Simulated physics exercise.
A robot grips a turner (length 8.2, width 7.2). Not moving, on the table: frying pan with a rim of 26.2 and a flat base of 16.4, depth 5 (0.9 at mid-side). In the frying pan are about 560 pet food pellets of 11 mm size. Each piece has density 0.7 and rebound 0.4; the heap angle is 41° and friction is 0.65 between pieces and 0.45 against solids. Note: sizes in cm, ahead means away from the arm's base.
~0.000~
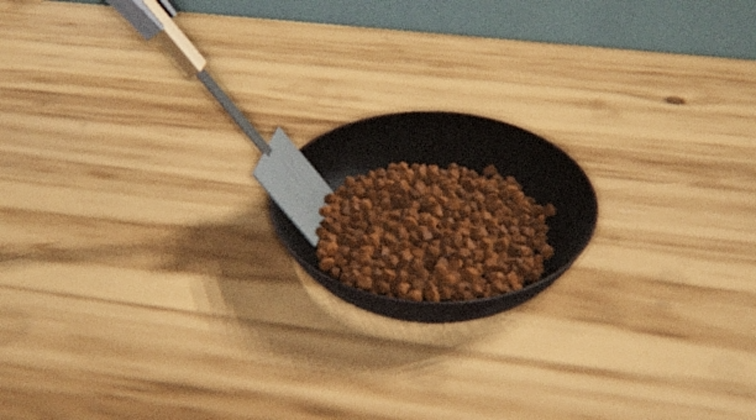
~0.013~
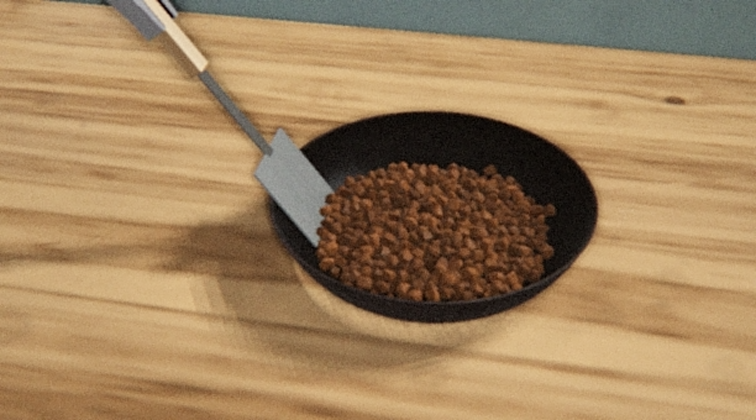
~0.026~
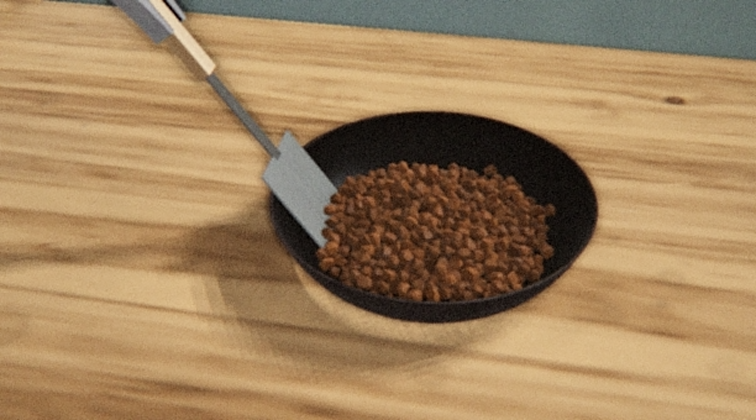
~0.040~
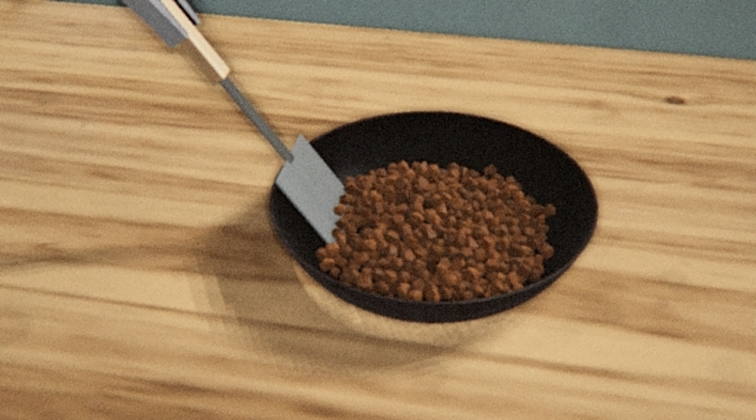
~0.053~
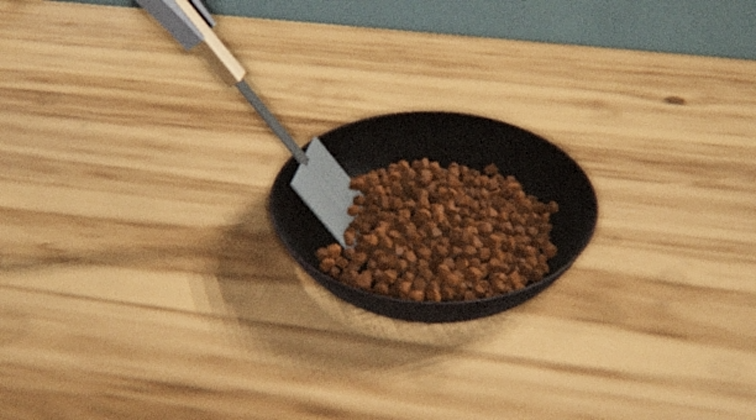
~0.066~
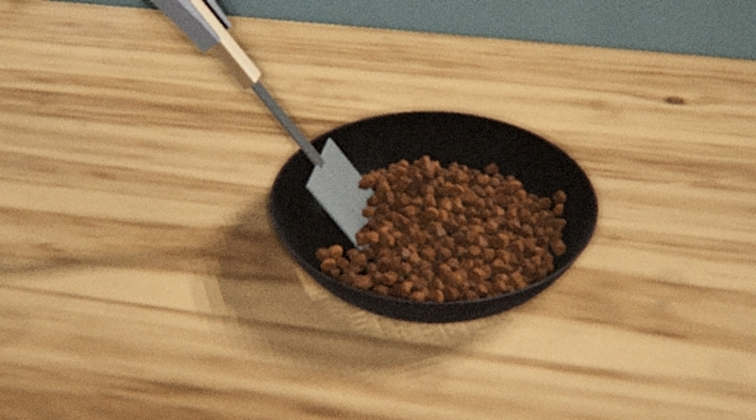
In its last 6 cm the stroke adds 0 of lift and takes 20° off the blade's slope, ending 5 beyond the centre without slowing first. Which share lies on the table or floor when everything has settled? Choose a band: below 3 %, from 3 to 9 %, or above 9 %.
That share falls below 3 %.
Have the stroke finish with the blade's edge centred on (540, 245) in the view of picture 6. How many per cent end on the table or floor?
About 10 per cent.
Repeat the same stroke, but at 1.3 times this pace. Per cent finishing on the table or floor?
Near 0 in a hundred.
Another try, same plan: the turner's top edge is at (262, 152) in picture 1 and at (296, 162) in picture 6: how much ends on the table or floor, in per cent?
Around 0 per cent finishes there.
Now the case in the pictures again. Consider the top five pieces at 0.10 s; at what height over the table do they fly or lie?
They are near 6 cm up.
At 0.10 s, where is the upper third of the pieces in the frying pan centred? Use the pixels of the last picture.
Estimated point: Close to (459, 209).
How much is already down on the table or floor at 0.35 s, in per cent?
Some 0 per cent of the load.
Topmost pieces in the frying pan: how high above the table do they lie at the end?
Height at the end: Around 6.0 cm.
By 0.10 s, sloping 54°, highest piece 6 above the table; 563 in the frying pan.
By 0.13 s, sloping 46°, highest piece 7 above the table; 563 in the frying pan.
By 0.35 s, sloping 34°, highest piece 6 above the table; 561 in the frying pan, 2 on the table or floor.
By 1.40 s, sloping 34°, highest piece 6 above the table; 561 in the frying pan, 2 on the table or floor.
Final count, 561 in the frying pan, 2 on the table or floor. That is 0 % on the table or floor.
